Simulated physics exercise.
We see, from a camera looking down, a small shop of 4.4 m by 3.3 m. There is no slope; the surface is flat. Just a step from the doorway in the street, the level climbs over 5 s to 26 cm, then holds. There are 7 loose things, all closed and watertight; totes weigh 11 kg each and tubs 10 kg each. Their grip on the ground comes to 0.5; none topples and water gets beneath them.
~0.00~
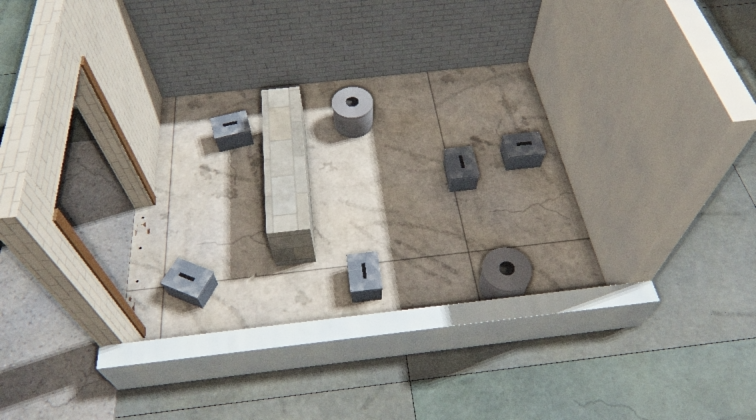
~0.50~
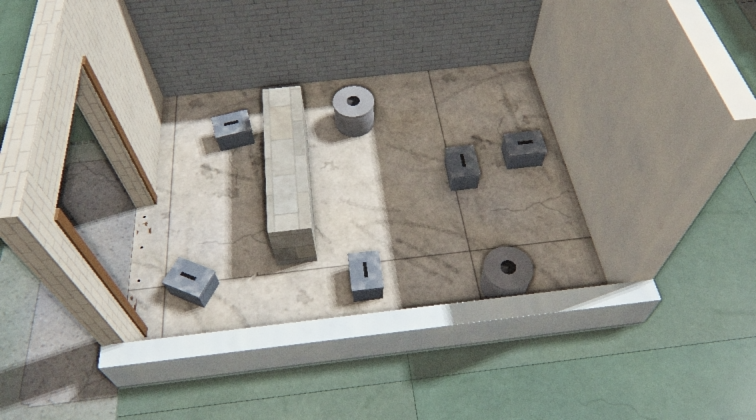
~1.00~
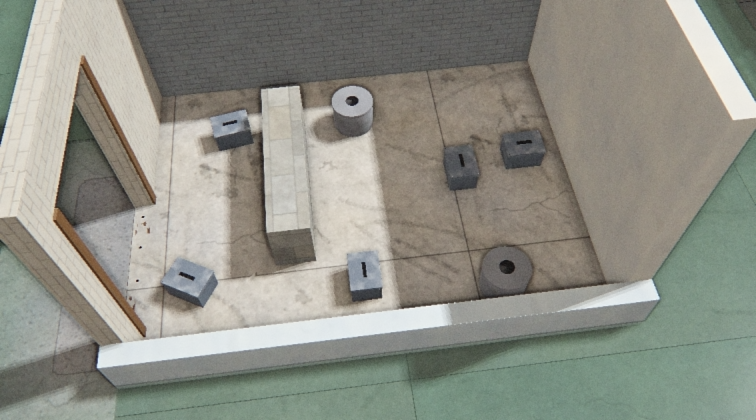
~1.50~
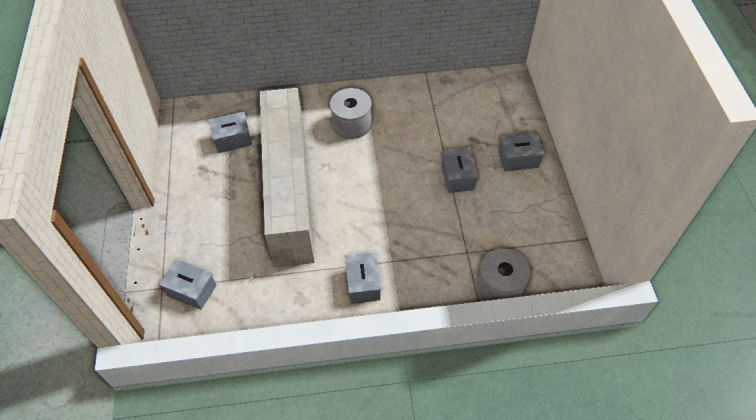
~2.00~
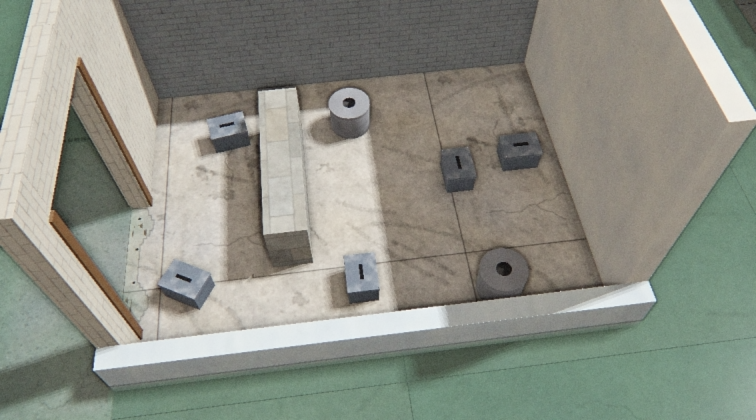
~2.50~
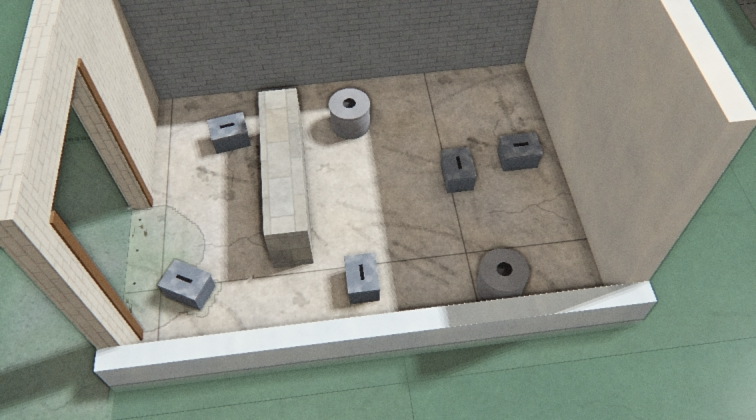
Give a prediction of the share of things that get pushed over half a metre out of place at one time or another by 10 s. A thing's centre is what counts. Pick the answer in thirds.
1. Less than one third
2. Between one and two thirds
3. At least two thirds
Option 3: At least two thirds.
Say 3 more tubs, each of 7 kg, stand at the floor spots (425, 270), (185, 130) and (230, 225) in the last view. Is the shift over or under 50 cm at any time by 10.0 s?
So the first ends up past the threshold, the second past the threshold, the third past the threshold.
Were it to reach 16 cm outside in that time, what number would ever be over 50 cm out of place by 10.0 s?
Count: 3.
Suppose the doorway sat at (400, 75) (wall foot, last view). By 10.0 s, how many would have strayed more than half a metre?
The answer then is 6.
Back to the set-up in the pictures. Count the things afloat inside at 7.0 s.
Answer: 2.
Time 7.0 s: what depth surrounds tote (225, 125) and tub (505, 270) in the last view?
Close to 13 and 5 centimetres.
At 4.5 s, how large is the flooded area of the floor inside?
I'd put it close to 3.5 m2.
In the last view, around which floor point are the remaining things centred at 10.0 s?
Near (410, 151).
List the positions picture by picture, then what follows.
A tote at (187, 277), on the bottom; a tote at (524, 144) rests on the ground; water covers 0.0 m2; 0 of 7 have shifted, in the first frame.
A tote at (188, 277) rests on the ground; a tote at (525, 143) rests on the ground; water covers 0.0 m2; 0 of 7 have shifted, in the second frame.
A tote at (187, 277) rests on the ground; a tote at (524, 143) rests on the ground; 0.0 m2 under water; 0 of 7 have shifted, in the third frame.
A tote at (185, 279), on the bottom; a tote at (522, 145), on the bottom; water covers 0.0 m2; 0 of 7 have shifted, in the fourth frame.
A tote at (184, 279), on the bottom; a tote at (521, 145), on the bottom; 0.0 m2 under water; 0 of 7 have shifted, in the fifth frame.
A tote at (184, 279) rests on the ground; a tote at (521, 145), on the bottom; water covers 0.5 m2; 0 of 7 have shifted, in the sixth frame.
After 3.5 s 0 of 7 are over 50 cm from their spots; 0 afloat.
After 4.5 s 0 of 7 are over 50 cm from their spots; 0 afloat.
After 7.0 s 4 of 7 are over 50 cm from their spots; 2 afloat.
After 10.0 s 4 of 7 are over 50 cm from their spots, and 5 have been at some point; 4 afloat.
